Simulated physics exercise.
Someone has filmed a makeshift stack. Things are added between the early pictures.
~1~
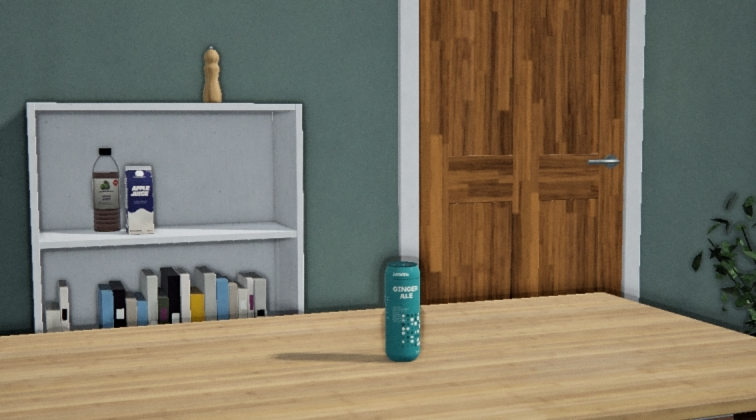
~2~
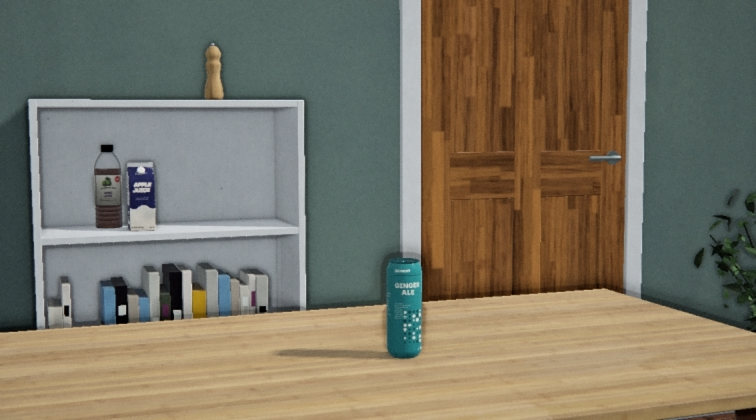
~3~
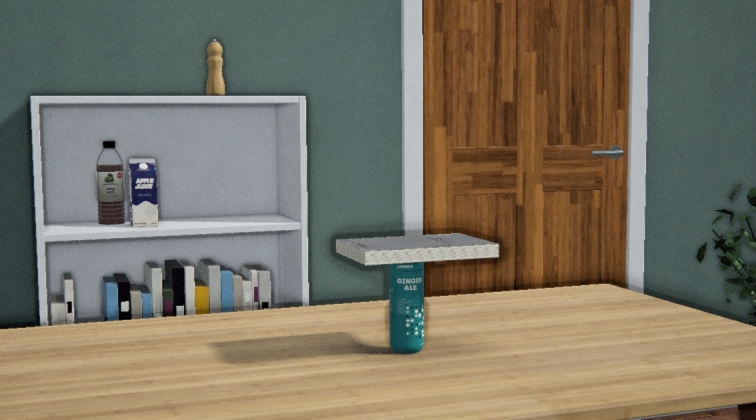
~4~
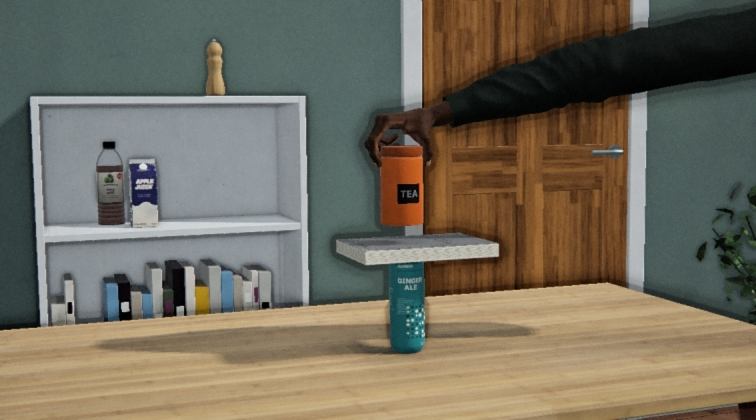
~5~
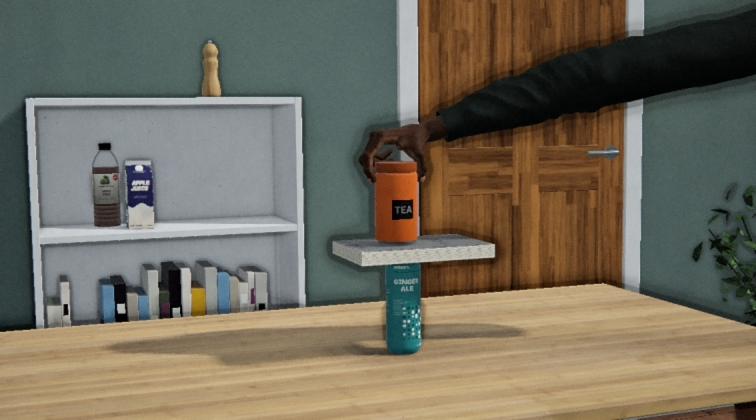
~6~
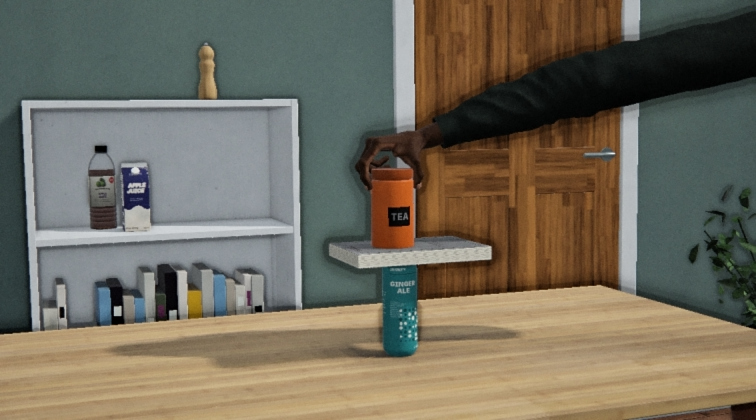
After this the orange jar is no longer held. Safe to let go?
It keeps its balance.
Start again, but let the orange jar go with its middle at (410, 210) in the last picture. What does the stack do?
Then it stays up.
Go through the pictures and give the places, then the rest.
The last thing is not in view yet; turquoise can (403, 312), in the first frame.
The last thing is not in view yet; turquoise can (404, 308), in the second frame.
The last thing is not in view yet; turquoise can (407, 303), in the third frame.
Still above its spot; orange jar (402, 185); turquoise can (407, 303), in the fourth frame.
Still above its spot; orange jar (396, 200); turquoise can (403, 304), in the fifth frame.
Set down, still held; orange jar (392, 208); turquoise can (400, 306), in the sixth frame.
Then, 0.30 s on from there, no change.
Then, 0.70 s on from there, orange jar resting near (392, 208).
In the end, all 3 unmoved. At the end, from the last picture's camera, orange jar near (392, 208). The stack holds.
